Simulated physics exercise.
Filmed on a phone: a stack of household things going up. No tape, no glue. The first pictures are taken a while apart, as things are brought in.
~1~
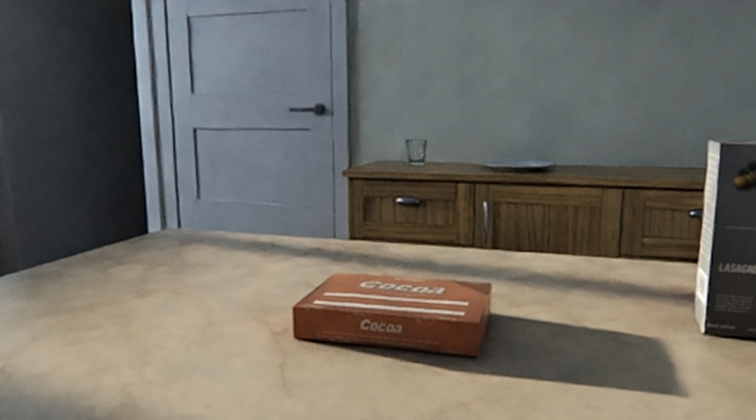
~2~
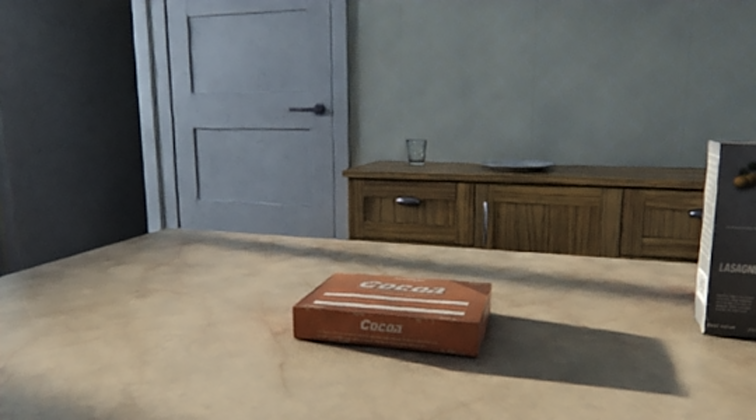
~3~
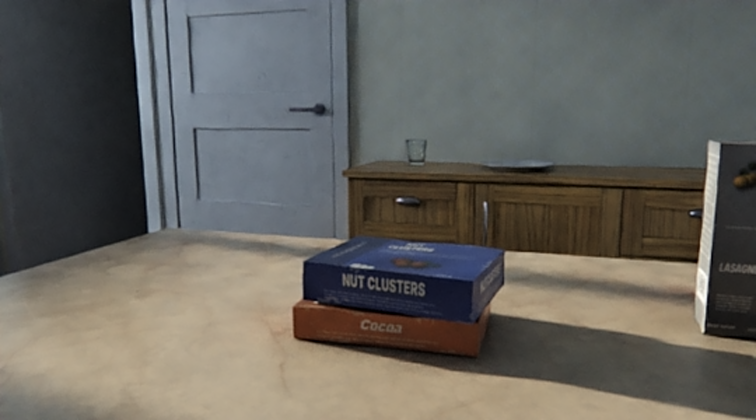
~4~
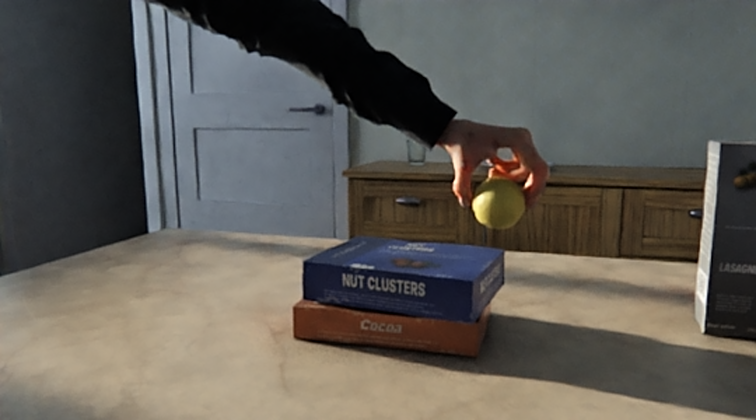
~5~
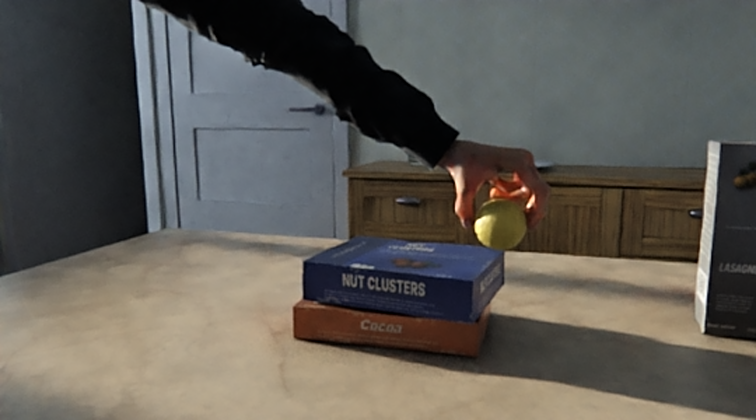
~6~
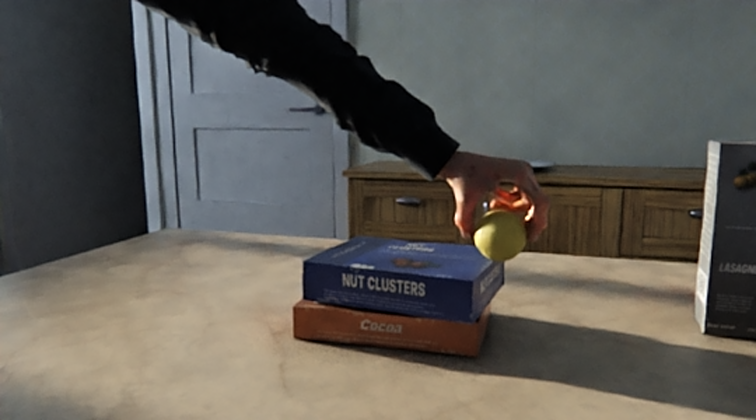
A hand in a dark sleeve held a yellow lemon and lowered it slightly to the right edge of a blue nut clusters box, which had appeared on top of the orange cocoa packet.
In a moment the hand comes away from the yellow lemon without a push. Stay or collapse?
Outcome: The pile gives way.
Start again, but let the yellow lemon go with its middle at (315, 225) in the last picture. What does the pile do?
Then it gives way.
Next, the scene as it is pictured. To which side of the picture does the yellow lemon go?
It goes to the right.
Then, 0.40 s later than the last frame, yellow lemon now fallen.
Then, 0.50 s later than the last frame, things are still on the move.
Then, 1.80 s later than the last frame, nothing new.
When it is over, fallen, yellow lemon; the other 4 as before. End places, in pixels of the last picture, yellow lemon near (543, 319). The pile loses its balance.
